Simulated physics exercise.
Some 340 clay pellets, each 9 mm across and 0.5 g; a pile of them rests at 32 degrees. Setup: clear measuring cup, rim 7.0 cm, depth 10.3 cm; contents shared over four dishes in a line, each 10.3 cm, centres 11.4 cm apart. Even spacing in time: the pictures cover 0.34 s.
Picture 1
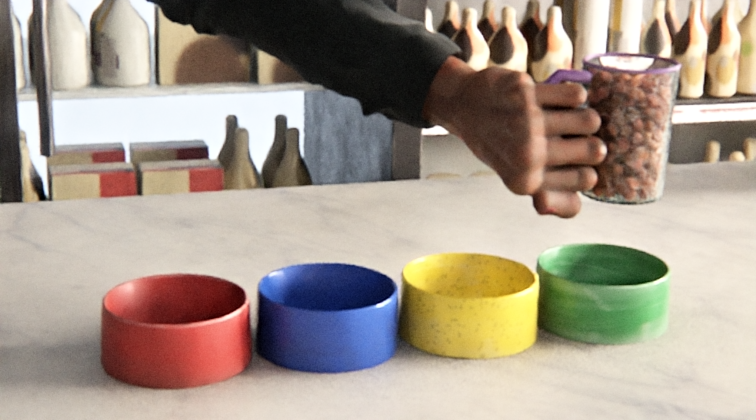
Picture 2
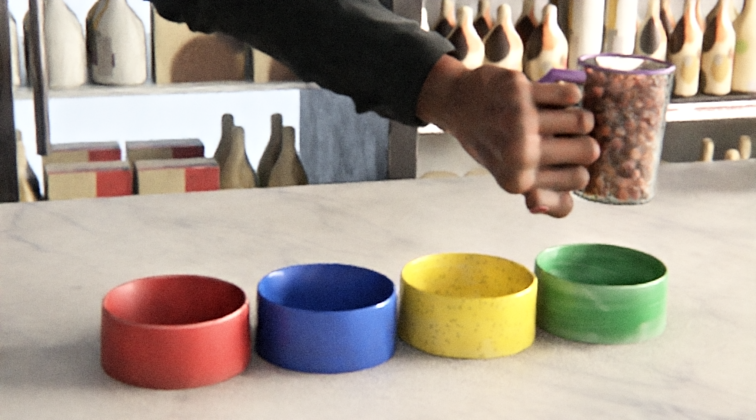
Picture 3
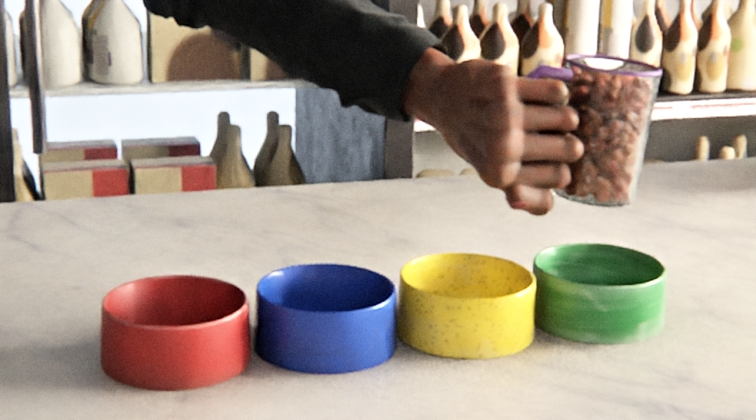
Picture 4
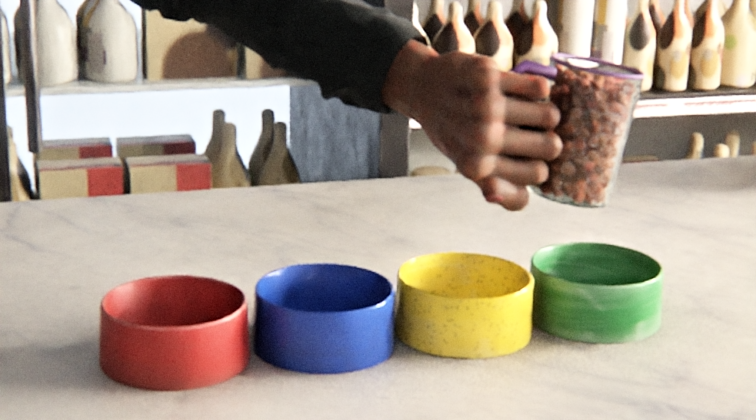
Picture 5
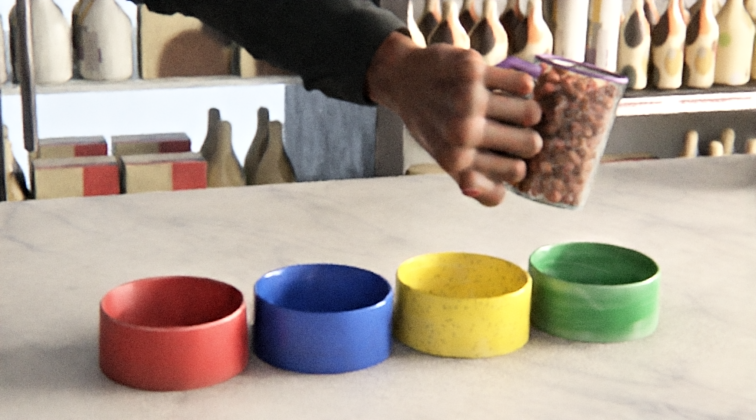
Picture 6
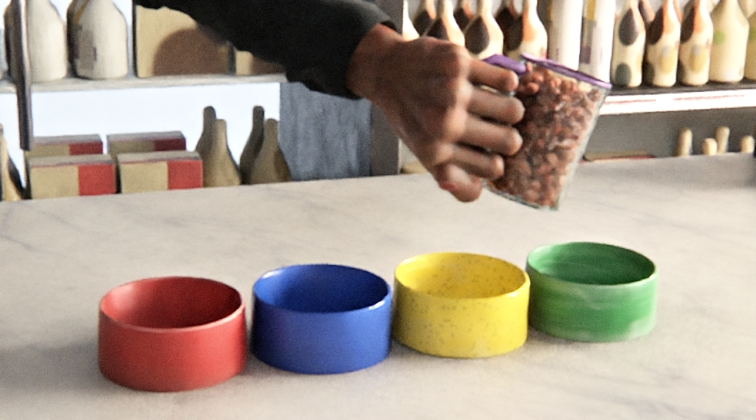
Above four coloured dishes, a hand moves a clear cup of brown pieces left, tilting it slightly.
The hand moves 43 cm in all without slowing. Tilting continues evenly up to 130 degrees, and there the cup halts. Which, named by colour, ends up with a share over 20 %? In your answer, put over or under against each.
Red - over; blue - under; green - under; yellow - under; counter - under.
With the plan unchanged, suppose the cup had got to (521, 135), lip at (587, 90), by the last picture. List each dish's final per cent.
Red 90, blue 10, green 0, yellow 0.
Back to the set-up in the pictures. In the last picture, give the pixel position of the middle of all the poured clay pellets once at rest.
Approximately (171, 333) in the last view.
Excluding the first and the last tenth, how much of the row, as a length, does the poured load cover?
The stretch is around 8 cm long.
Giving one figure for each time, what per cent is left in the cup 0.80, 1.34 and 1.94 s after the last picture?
Roughly 100, then 85, then 0.
Then, 0.80 s after the last picture, tilt 70 degrees; cup holds 100 %.
Then, 1.34 s after the last picture, tilt 105 degrees; cup holds 85 %, blue 5 %.
Then, 1.94 s after the last picture, tilt 130 degrees; cup holds 0 %, red 85 %, blue 10 %.
In the end, red 90 %, blue 10 %, green 0 %, yellow 0 %, counter 5 %.
